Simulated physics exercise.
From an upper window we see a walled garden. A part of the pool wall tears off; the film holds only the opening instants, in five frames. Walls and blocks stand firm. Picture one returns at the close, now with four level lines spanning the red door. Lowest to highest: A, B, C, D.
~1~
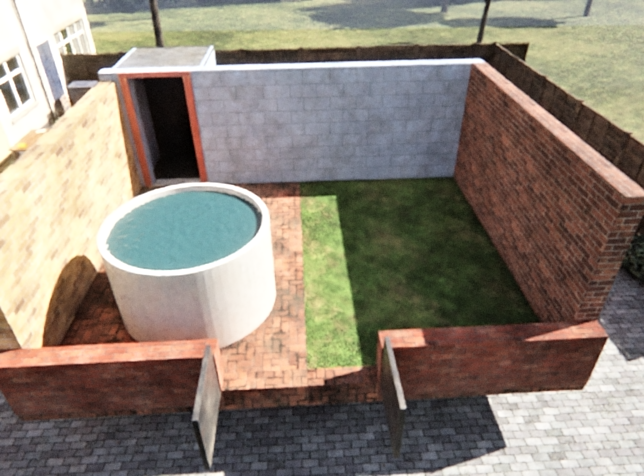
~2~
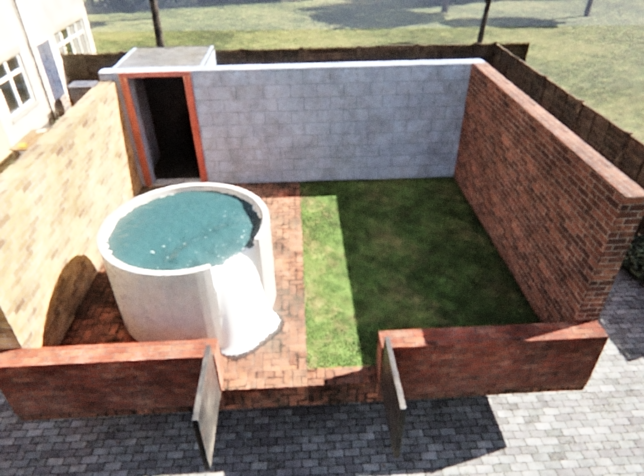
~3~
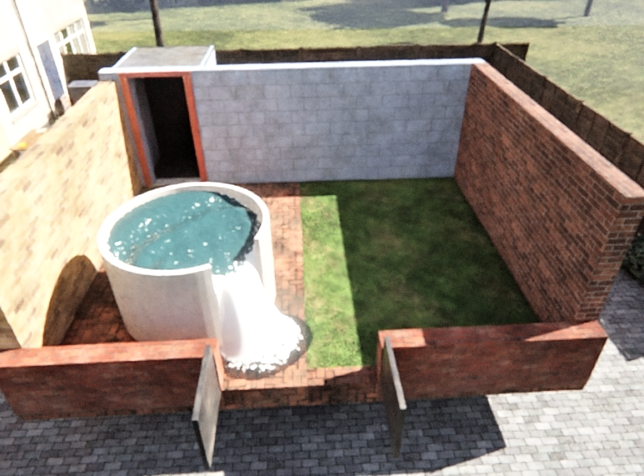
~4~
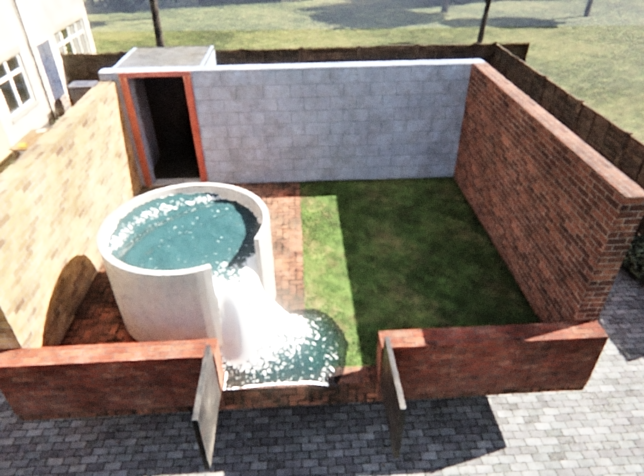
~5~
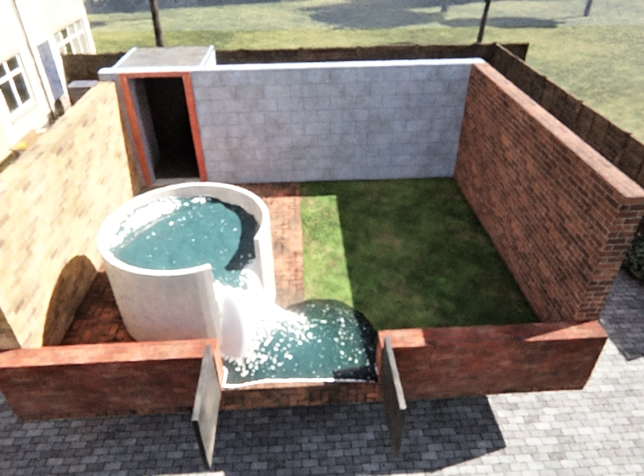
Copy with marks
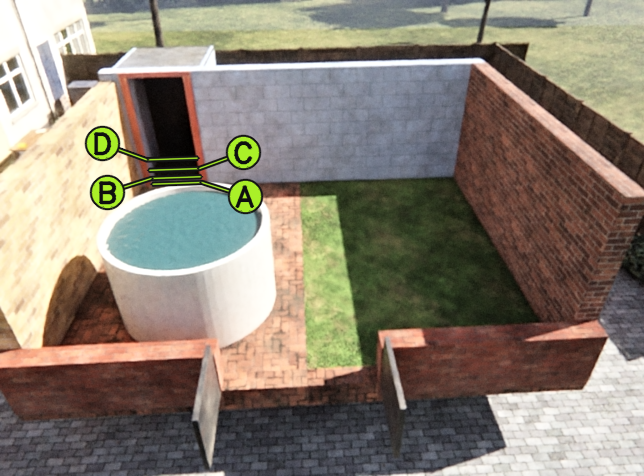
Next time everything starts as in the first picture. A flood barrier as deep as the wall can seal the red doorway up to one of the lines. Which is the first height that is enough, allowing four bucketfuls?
The answer is height A.
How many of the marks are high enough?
All four.
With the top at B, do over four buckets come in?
No.
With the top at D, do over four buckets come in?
No.
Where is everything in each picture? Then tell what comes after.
In the first picture, water in the pool at rest, its middle at (187, 228); foot of the red doorway at (177, 185); open gate at (298, 332).
In the second picture, water covers 1 % of the ground, its front hidden from here.
In the third picture, water covers 3 % of the ground, its front hidden from here.
In the fourth picture, front seen at (298, 315), 6 % of the ground wet.
In the fifth picture, front seen at (335, 306), 9 % of the ground wet.
On the marked copy, A at (177, 183); B at (176, 177); C at (174, 169); D at (172, 158); from the bottom up A, B, C, D.
For height A, nothing gets over.
For height B, nothing gets over.
For height C, nothing gets over.
For height D, nothing gets over.
